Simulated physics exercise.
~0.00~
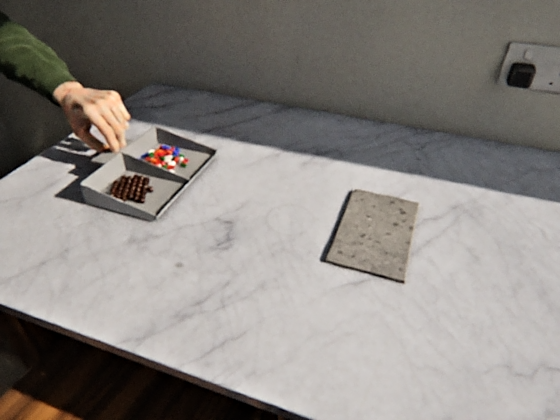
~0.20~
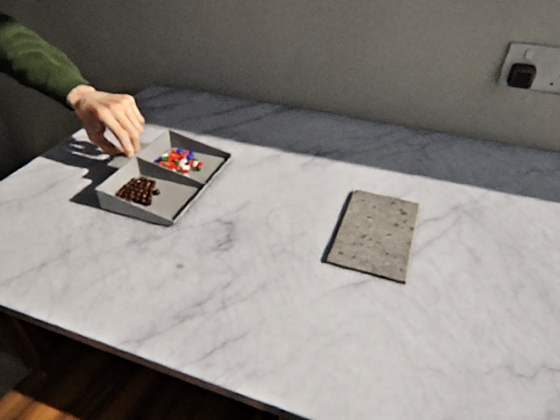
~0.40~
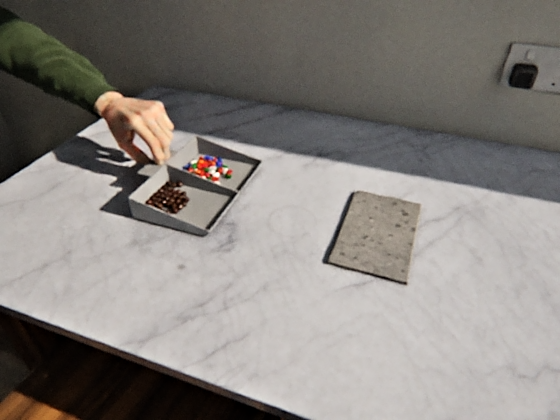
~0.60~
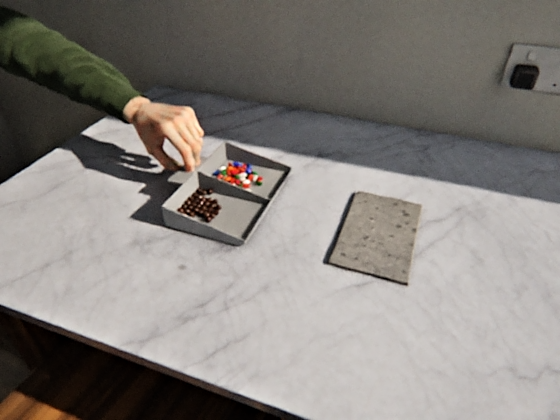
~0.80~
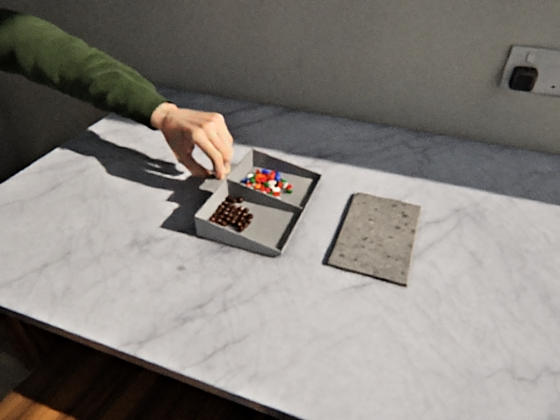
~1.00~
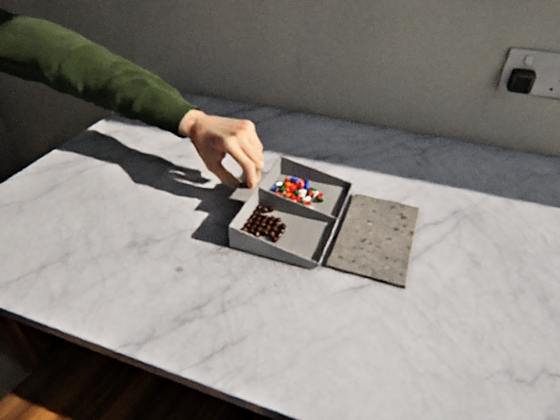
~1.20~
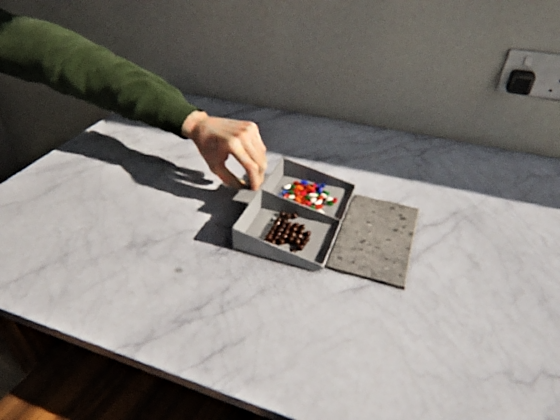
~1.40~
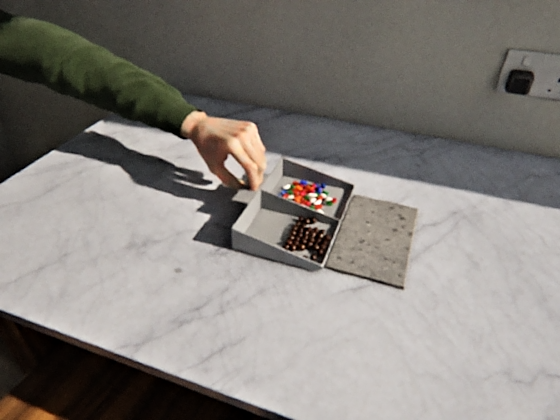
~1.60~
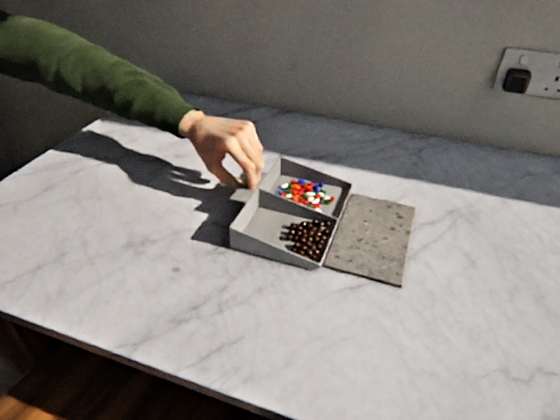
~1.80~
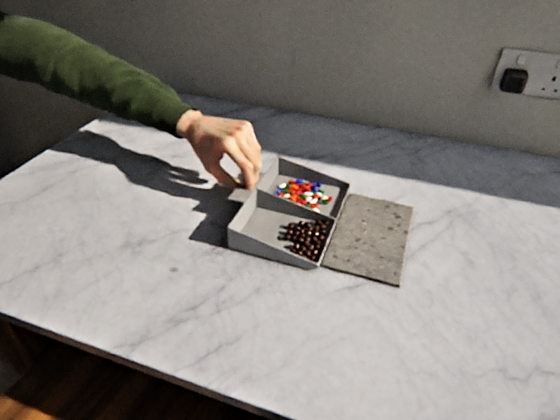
A divided tray pushed right by a hand stops against a slab, its beads sliding forward inside.
